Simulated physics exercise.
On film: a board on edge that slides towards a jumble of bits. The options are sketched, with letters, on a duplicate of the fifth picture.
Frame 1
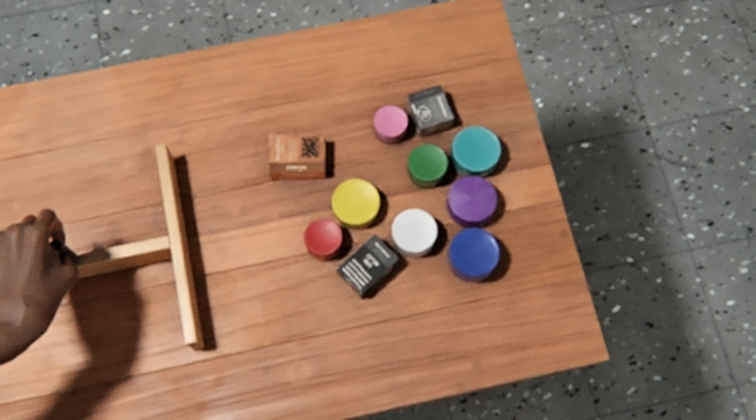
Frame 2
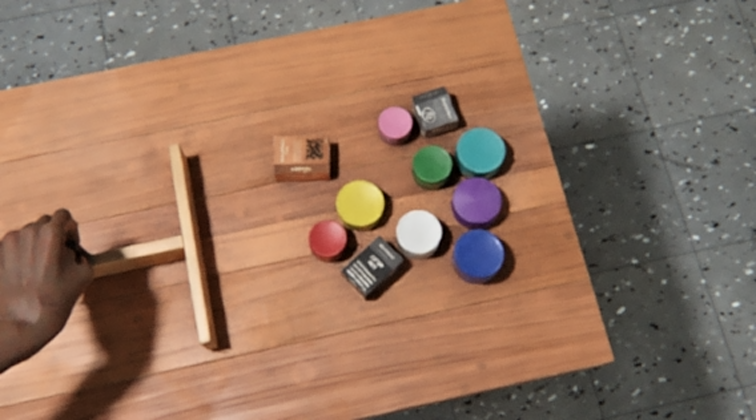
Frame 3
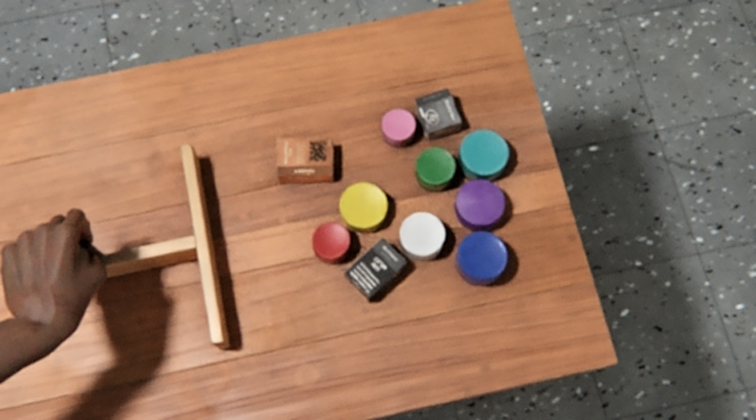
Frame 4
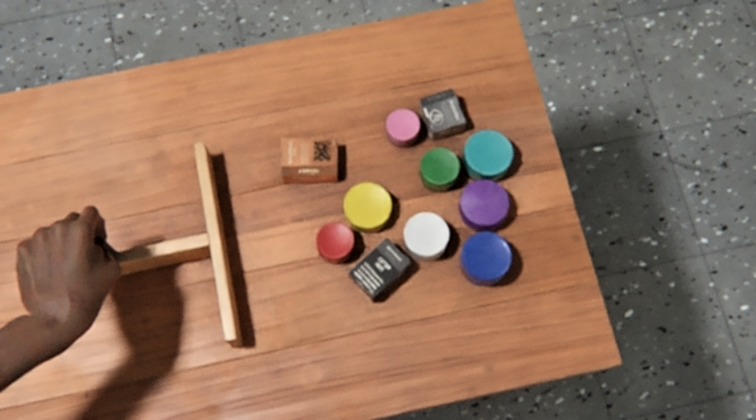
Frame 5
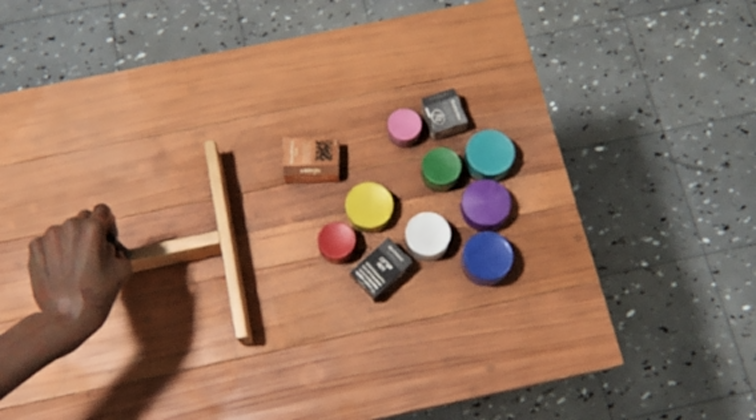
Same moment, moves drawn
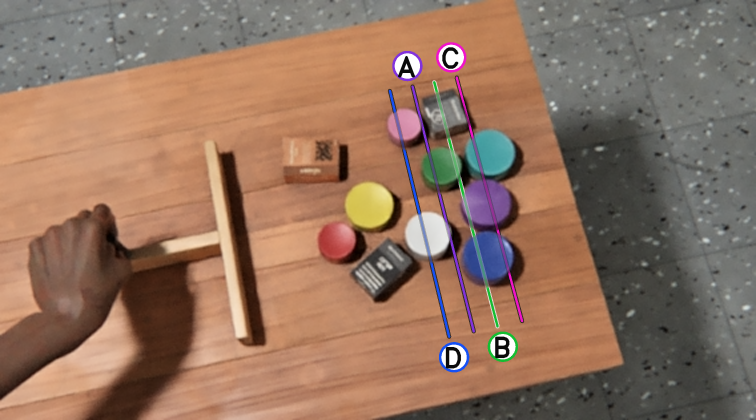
A hand gripping a wooden T-shaped tool slid its long board slowly to the right across a wooden table, moving closer to a cluster of colorful round tubs and small boxes that stayed put.
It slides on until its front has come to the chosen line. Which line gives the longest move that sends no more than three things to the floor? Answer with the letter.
Up to line C.
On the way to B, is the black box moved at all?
By then, yes.
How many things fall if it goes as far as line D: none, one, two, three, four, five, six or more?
In all, none.
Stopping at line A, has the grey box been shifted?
Yes.
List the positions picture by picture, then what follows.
In the first picture, blue jar (473, 255); grey box (430, 112); black box (368, 267).
In the second picture, board (189, 240); purple tin (476, 204).
In the third picture, board (202, 240); yellow tub (363, 208).
In the fourth picture, board (214, 238); orange box (310, 160).
In the fifth picture, board (225, 235); pink tub (404, 129); red jar (337, 243); blue jar (487, 259).
On the marked copy, A at (442, 203); B at (464, 199); C at (488, 194); D at (418, 208).
With C. Early on, board (321, 216); orange box (341, 148); red jar (351, 241).
Further on, board (416, 196); turquoise tub (513, 146); grey box (498, 95).
At the end, board (487, 182); turquoise tub over the edge; purple tin over the edge; two fallen.
As for the rest, A is within the limit but short; B is within the limit but short; D is within the limit but short.
